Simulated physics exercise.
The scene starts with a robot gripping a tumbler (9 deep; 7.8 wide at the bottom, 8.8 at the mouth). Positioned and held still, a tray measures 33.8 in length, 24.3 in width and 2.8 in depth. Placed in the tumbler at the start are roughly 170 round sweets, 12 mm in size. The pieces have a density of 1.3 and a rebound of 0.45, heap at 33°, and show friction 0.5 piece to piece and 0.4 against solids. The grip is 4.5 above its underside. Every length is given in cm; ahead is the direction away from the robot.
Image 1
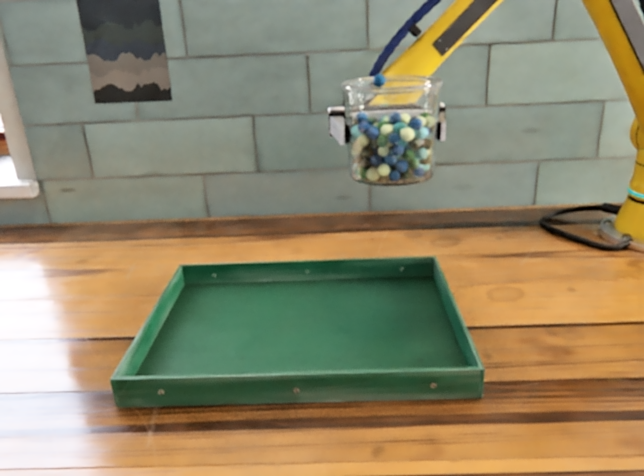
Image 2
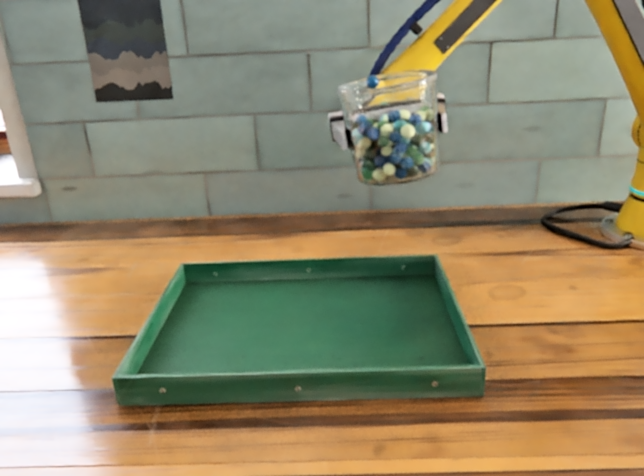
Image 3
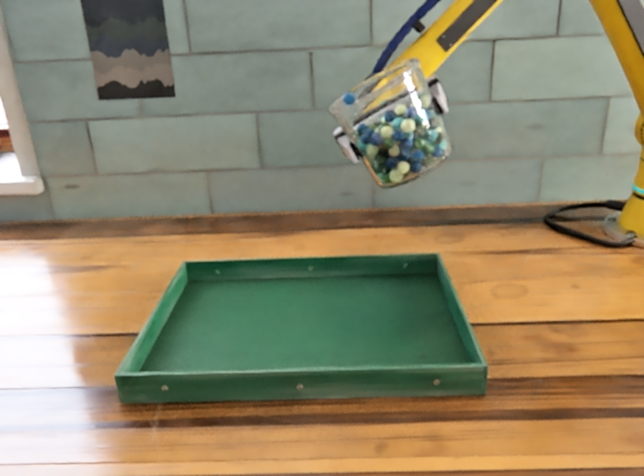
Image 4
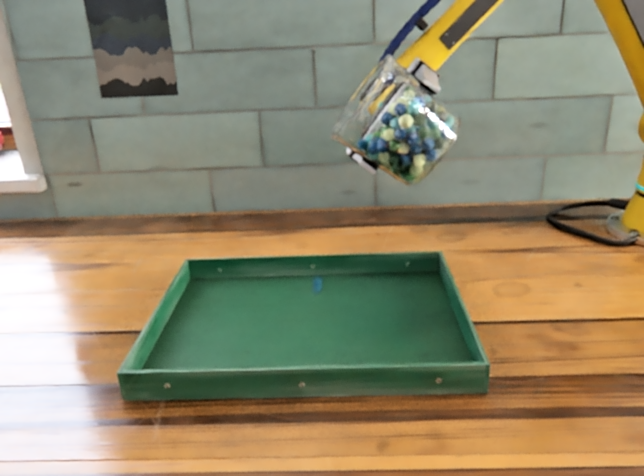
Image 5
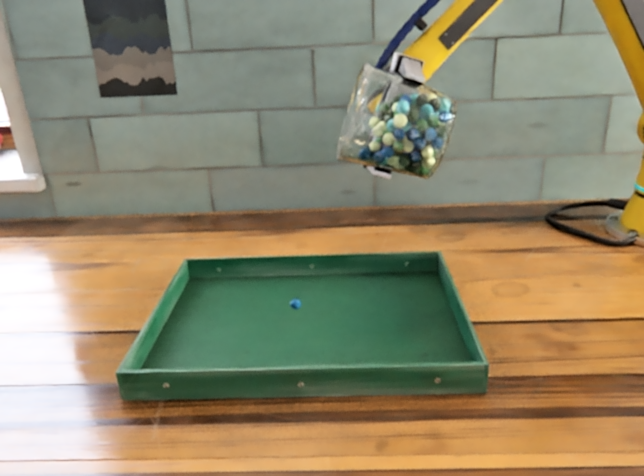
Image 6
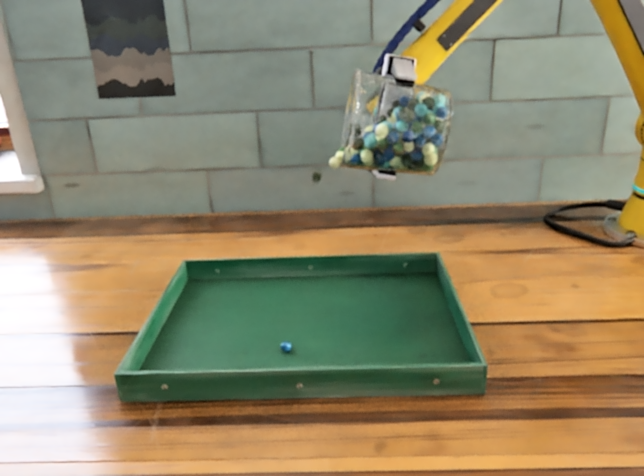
Robot arm tilting a clear tumbler of blue, green and cream sweets leftward above a green tray, one blue sweet dropping in and rolling forward.
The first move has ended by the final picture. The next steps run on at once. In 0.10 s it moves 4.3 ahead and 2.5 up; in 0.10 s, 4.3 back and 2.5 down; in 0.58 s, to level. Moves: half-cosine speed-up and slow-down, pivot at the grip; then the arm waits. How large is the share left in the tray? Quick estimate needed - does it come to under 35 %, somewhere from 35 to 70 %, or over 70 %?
It comes to over 70 %.
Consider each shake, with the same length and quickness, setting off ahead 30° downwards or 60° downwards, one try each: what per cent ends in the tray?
First try some 40 %, second try some 15 %.
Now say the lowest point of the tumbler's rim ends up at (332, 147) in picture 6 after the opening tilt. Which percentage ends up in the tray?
60 %.
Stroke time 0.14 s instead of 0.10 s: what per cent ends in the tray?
Roughly 55 percent then.
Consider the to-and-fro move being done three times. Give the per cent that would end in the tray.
95 %.
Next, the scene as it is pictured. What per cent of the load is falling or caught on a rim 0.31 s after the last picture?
Around 19 percent of the load.
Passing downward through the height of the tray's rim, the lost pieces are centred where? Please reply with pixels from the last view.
I'd say somewhere around (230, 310).
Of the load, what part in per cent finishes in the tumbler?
5 %.
Then, 0.31 s after the last picture, tilted 72° forward, highest piece 21 above the table; 132 in the tray, 5 in the tumbler, 33 in flight or on a rim.
Then, 0.62 s after the last picture, tilted 13° forward, highest piece 20 above the table; 162 in the tray, 5 in the tumbler, 3 on the table or floor.
Then, 0.98 s after the last picture, level, highest piece 20 above the table; 162 in the tray, 5 in the tumbler, 3 on the table or floor.
Then, 2.03 s after the last picture, level, highest piece 20 above the table; 162 in the tray, 5 in the tumbler, 3 on the table or floor.
Final count, 162 in the tray, 5 in the tumbler, 3 on the table or floor. That is 95 % in the tray.
